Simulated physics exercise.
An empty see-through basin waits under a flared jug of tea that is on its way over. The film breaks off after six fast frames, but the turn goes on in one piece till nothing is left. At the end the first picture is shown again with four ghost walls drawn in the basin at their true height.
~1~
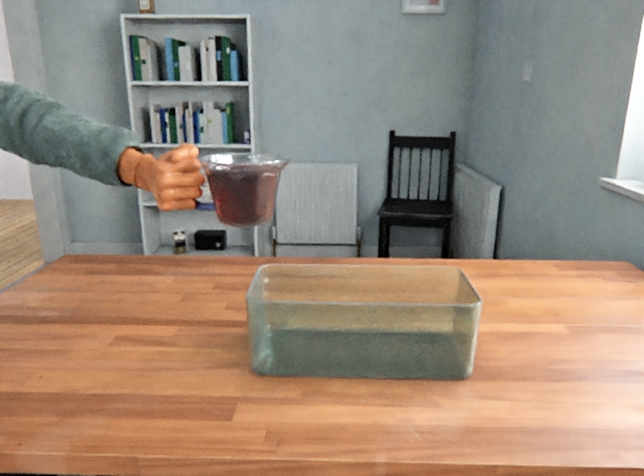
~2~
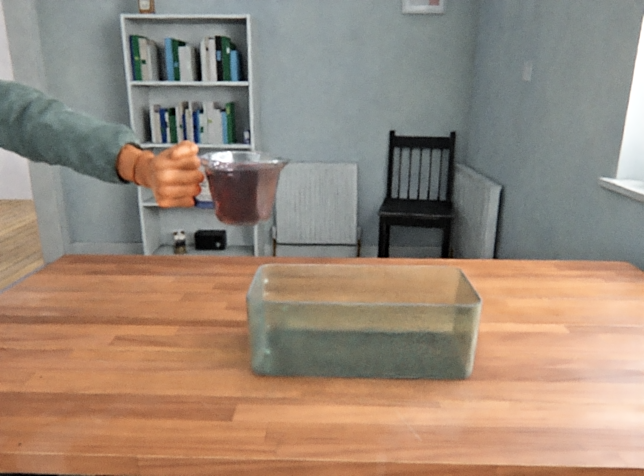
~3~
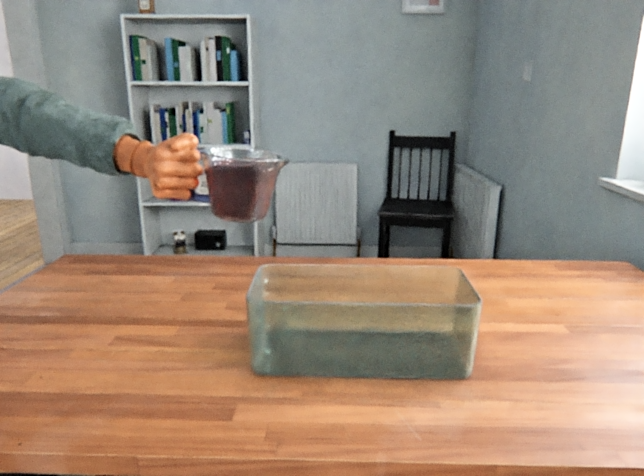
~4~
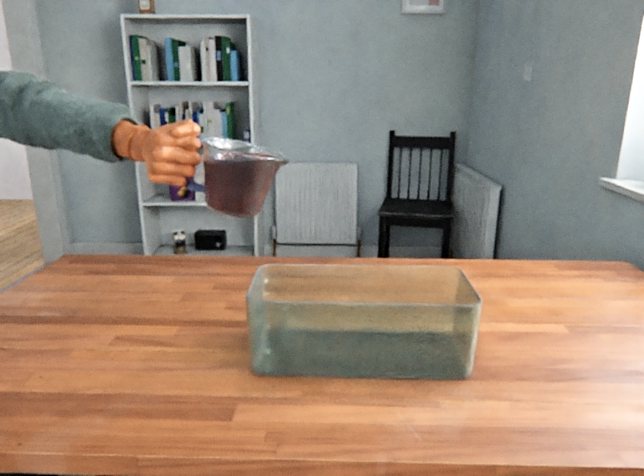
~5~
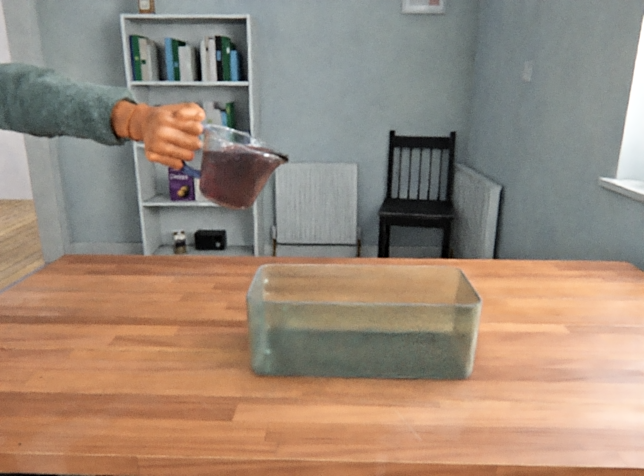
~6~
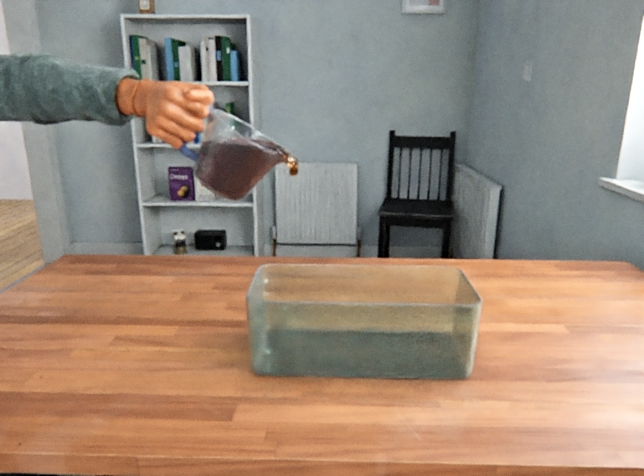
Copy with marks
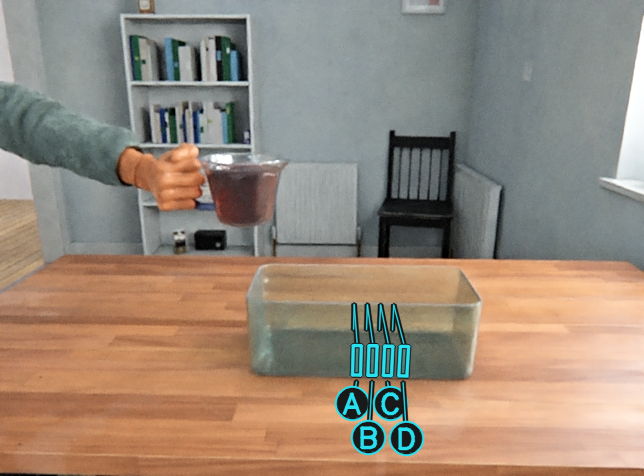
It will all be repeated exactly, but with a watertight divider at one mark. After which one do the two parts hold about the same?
Position B does it best.
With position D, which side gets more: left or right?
The left one.
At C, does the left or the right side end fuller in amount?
The left side.
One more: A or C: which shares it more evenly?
Position A.
In cyan, A at (356, 381); B at (372, 381); C at (387, 381); D at (403, 382).
Choosing A, about 18 % ends left of the wall and 79 % right of it.
Choosing B, about 57 % ends left of the wall and 40 % right of it; 3 % is lost outside.
Choosing C, about 91 % ends left of the wall and 4 % right of it; 5 % is lost outside.
Choosing D, about 88 % ends left of the wall and 5 % right of it; 6 % is lost outside.
